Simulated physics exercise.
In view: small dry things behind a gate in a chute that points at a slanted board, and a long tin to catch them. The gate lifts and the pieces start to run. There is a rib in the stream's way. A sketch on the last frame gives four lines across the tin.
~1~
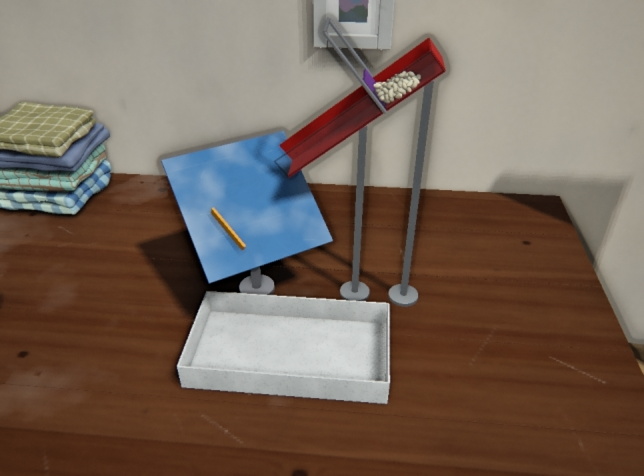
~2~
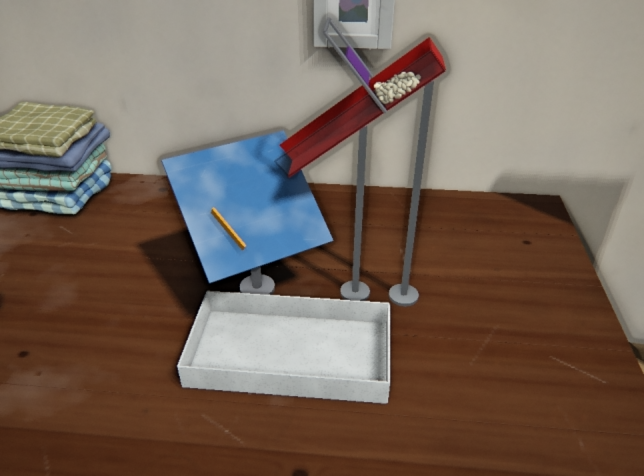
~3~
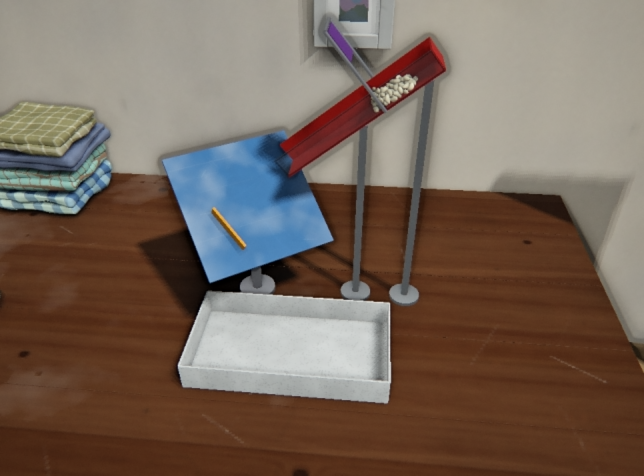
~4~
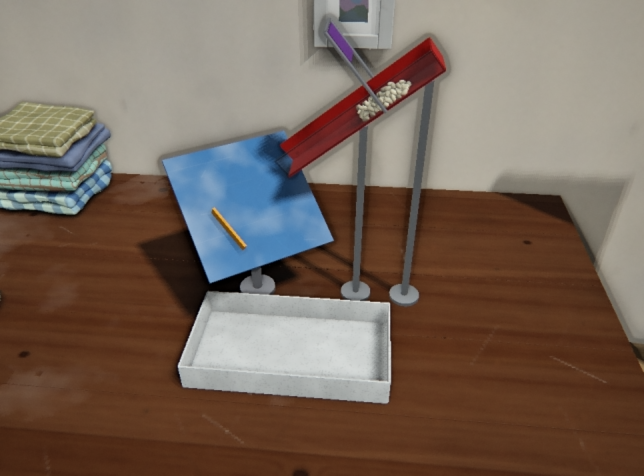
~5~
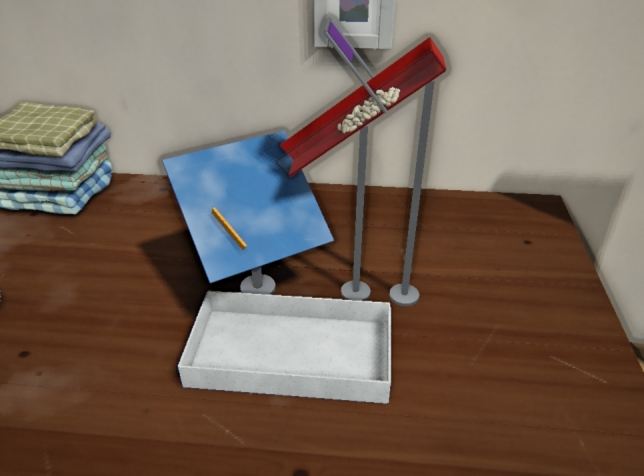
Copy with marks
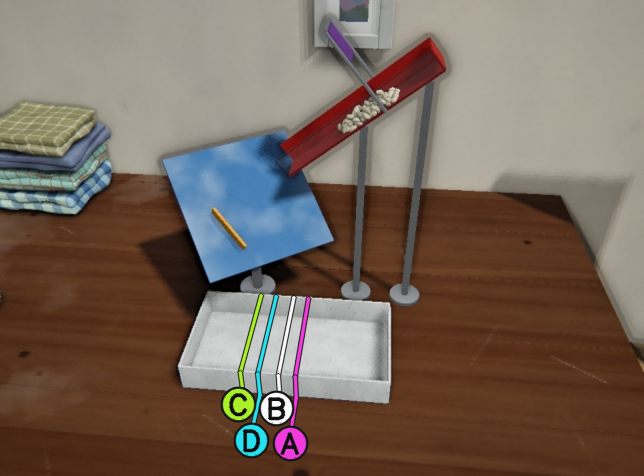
In the video, a purple gate lifts in a sloping red chute above a tilted blue board with an orange rib and a white tin, and a cluster of white beans starts sliding down the chute toward the left.
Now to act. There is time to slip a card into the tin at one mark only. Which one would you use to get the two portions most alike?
It is B.
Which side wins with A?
The left side.
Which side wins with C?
Right.
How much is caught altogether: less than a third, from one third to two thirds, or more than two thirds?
It is more than two thirds.
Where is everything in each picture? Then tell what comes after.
The first picture shows load behind the gate near (395, 86), white beans; lip of the chute near (291, 169), sloping fairly steeply.
The second picture shows middle of the board near (249, 201), tilted fairly steeply; middle of its low edge near (275, 261); of its high edge near (226, 145).
The third picture shows front corners of the tin near (179, 366) and (390, 382), empty; front of the load near (375, 97).
The fourth picture shows middle of the load near (380, 100); its front near (363, 109), close to a quarter of the way to the lip; rib from (213, 208) to (246, 246).
The fifth picture shows middle of the load near (367, 109); its front near (339, 127), close to half of the way to the lip.
On the marked copy, line A crosses the front rim at (295, 375); line B crosses the front rim at (278, 374); line C crosses the front rim at (240, 371); line D crosses the front rim at (257, 372).
With A, of what is caught, all but a few on the left of the divider, a small share on the right.
With B, of what is caught, close to two thirds on the left of the divider, close to a third on the right.
With C, of what is caught, none at all on the left of the divider, the whole lot on the right.
With D, of what is caught, only a few on the left of the divider, all but a few on the right.
